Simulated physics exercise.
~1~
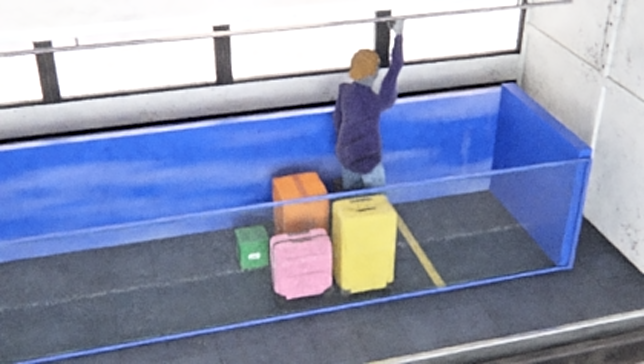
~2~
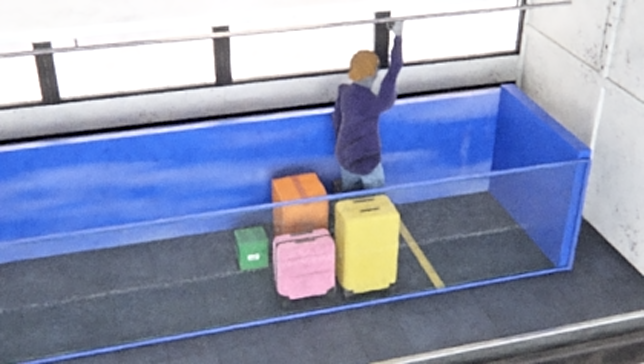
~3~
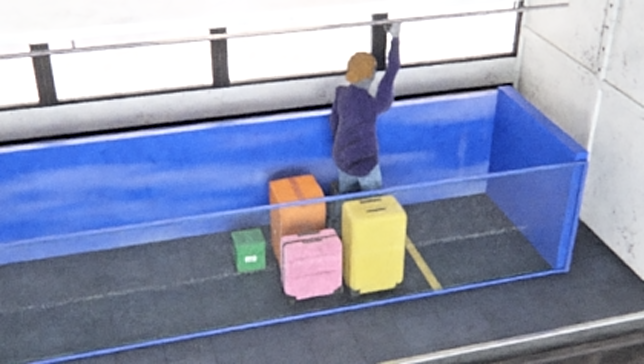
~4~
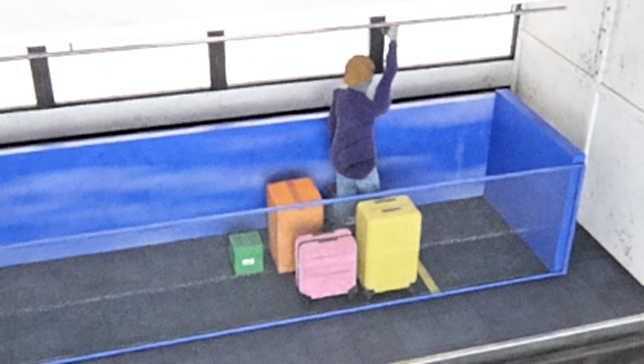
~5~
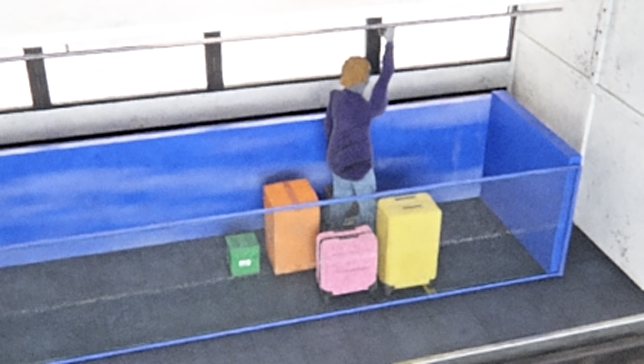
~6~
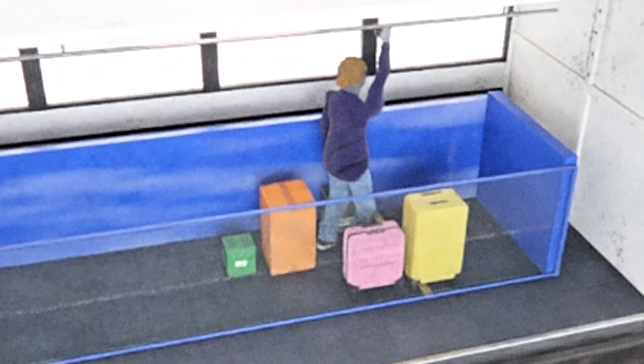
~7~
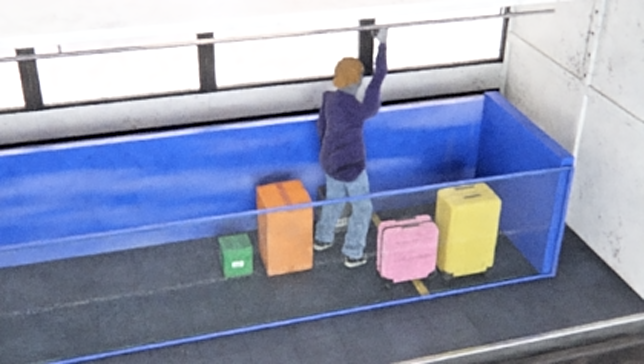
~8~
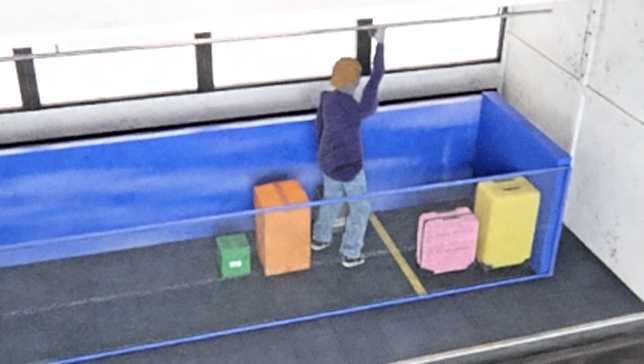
In a blue-walled shuttle bay, a traveller in a purple top stands holding an overhead rail while a pink case and a larger yellow case roll right, both crossing the yellow floor line; the orange bag and green tub stay left of it.
